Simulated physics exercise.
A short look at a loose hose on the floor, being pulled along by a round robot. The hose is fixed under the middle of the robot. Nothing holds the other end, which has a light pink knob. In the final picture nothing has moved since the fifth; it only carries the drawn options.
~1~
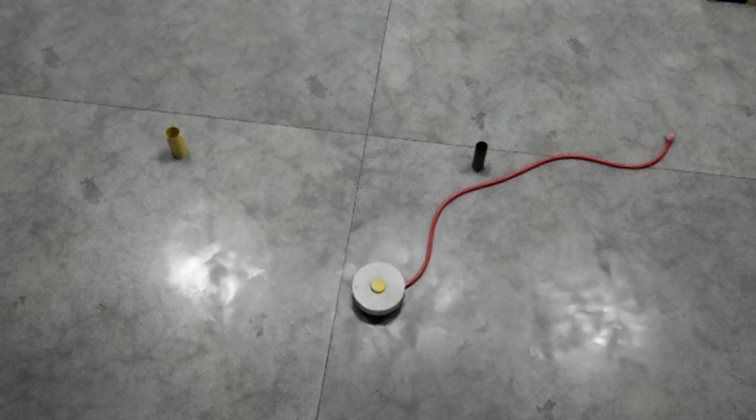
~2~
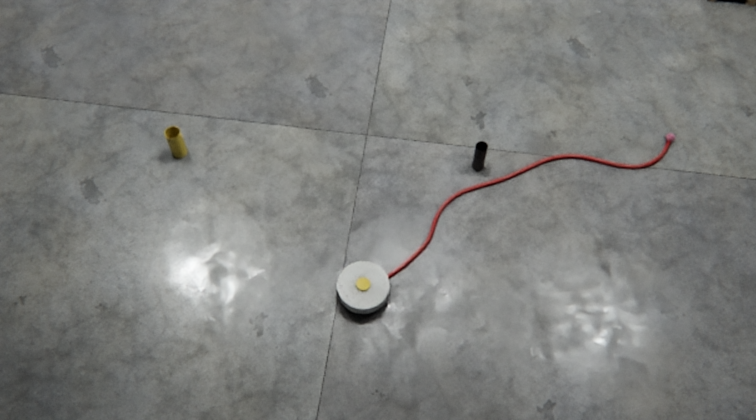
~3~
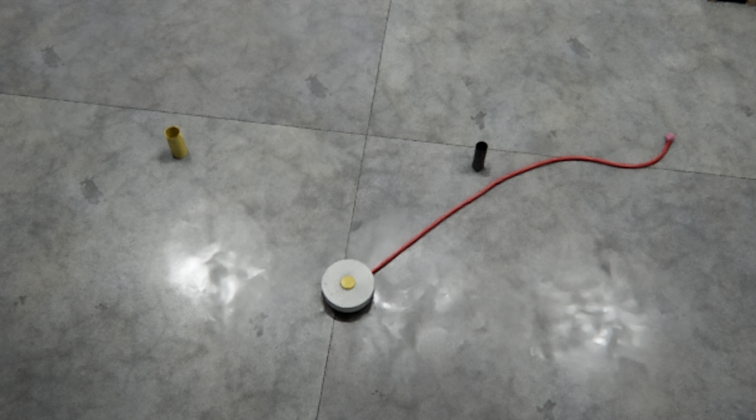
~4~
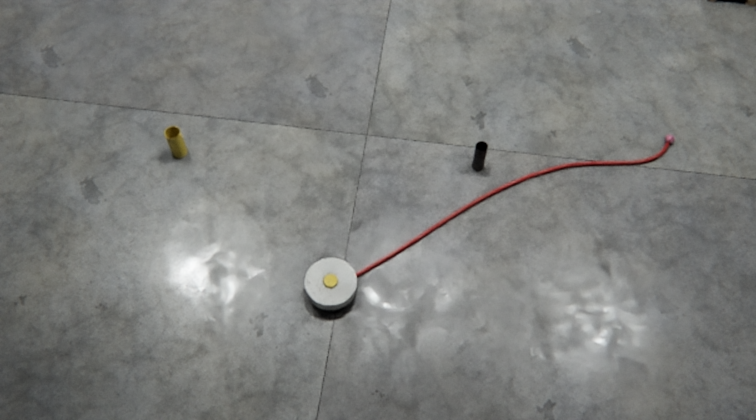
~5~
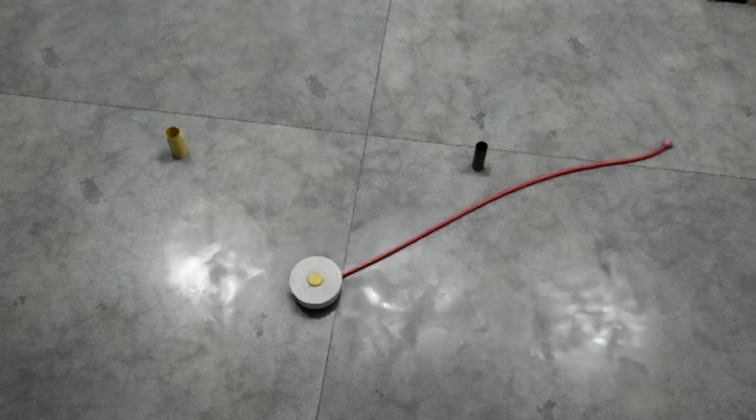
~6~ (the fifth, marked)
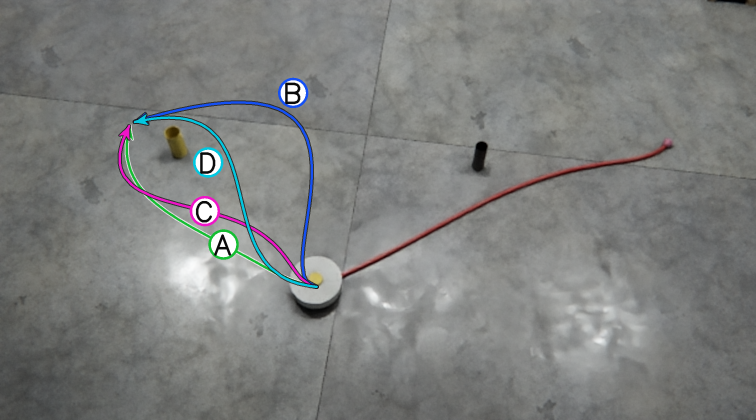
A round white robot with a yellow centre sits on a grey tiled floor, seen from above at an angle. A thin red hose trails from it to a light pink knob at the upper right, with a black post near the hose and a yellow post at the upper left. The robot slides slowly left, drawing the curved hose straighter, while the posts and camera stay still.
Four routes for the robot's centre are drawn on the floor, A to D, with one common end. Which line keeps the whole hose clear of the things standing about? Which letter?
D is the clean one.
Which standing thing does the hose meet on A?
It meets the yellow post.
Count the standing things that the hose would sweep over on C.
In all, one.
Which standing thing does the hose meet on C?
It is the yellow post.
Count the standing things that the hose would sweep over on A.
In all, one.
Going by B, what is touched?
It is the black post.
On the marked copy, A from (317, 287) via (188, 225) to (130, 126); B from (317, 287) via (301, 128) to (135, 122); C from (317, 287) via (194, 208) to (129, 126); D from (317, 287) via (236, 180) to (135, 122).
Following D. Soon after the start, robot (243, 209), middle of the hose (446, 218), free end (622, 159).
Later, robot (205, 123), middle of the hose (386, 185), free end (576, 174).
In the end, robot (129, 118), middle of the hose (316, 154), free end (505, 181); nothing has been touched.
As for the rest, A meets the yellow post; B meets the black post; C meets the yellow post.
